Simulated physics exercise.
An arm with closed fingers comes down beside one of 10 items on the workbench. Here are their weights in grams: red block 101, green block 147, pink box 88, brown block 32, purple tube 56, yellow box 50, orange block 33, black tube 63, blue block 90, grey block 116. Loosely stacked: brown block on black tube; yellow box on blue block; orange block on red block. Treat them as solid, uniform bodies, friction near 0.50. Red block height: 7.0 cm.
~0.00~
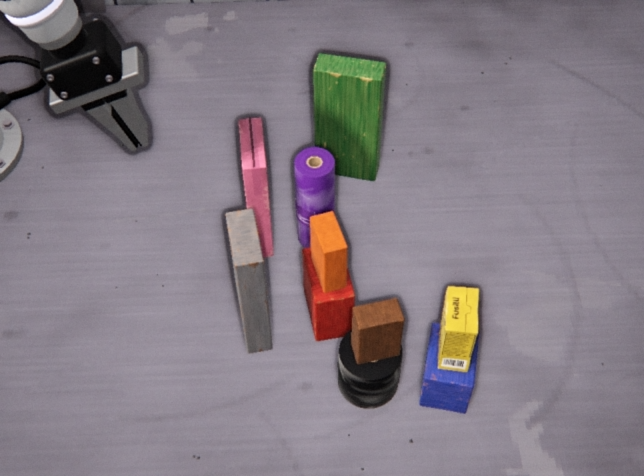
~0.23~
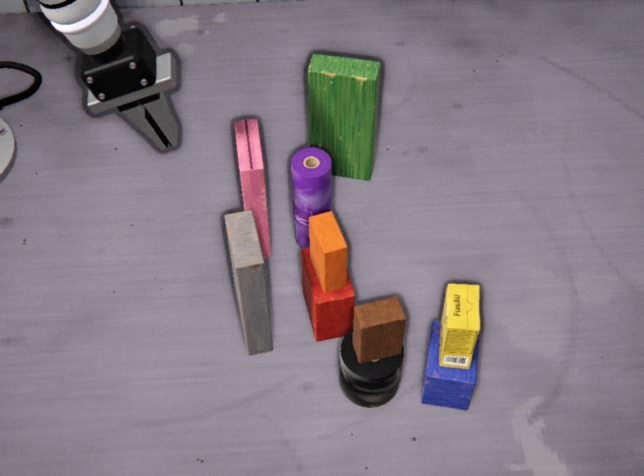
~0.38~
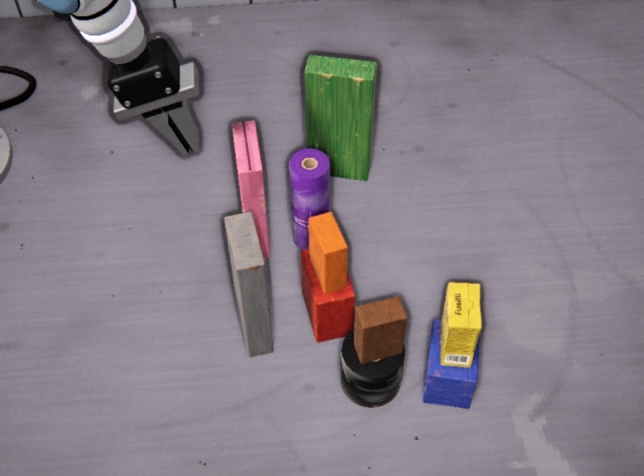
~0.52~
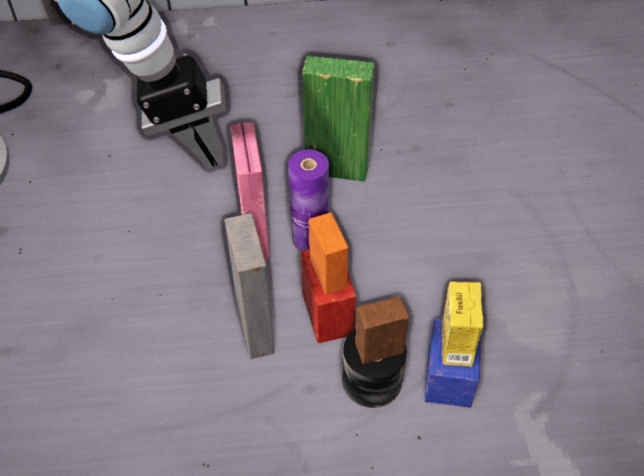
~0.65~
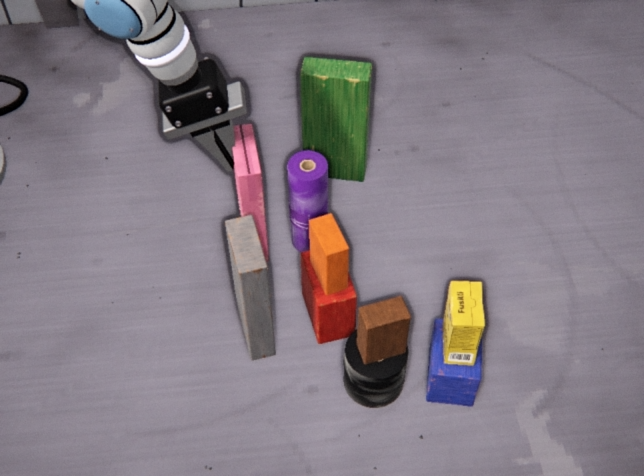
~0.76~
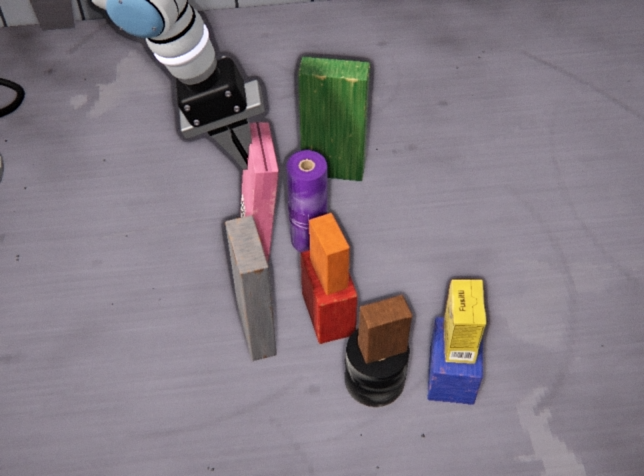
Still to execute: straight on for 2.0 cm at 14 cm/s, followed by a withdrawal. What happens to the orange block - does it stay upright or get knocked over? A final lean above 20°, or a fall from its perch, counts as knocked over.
The orange block stays upright.
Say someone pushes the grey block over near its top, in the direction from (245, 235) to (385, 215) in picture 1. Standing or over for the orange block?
I expect the orange block to be toppled.
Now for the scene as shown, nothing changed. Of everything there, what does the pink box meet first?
First hit: The purple tube.
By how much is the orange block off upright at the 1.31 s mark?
Roughly 0 degrees.
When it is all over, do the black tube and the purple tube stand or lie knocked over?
Black tube erect, purple tube toppled.
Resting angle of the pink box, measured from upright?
It settles near 90° away from upright.
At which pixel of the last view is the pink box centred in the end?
Near (335, 190).
After 1.01 s, purple tube and pink box touch at 0.85 s; leaning pink box 21°, purple tube 10°.
After 1.31 s, leaning purple tube 90°, pink box 86°.
After 1.76 s, green block and pink box touch at 1.47 s; leaning pink box 90°, purple tube 90°.
At rest, past 20° or fallen, pink box and purple tube. Standing, grey block, red block, black tube, green block, blue block, brown block, yellow box and orange block.
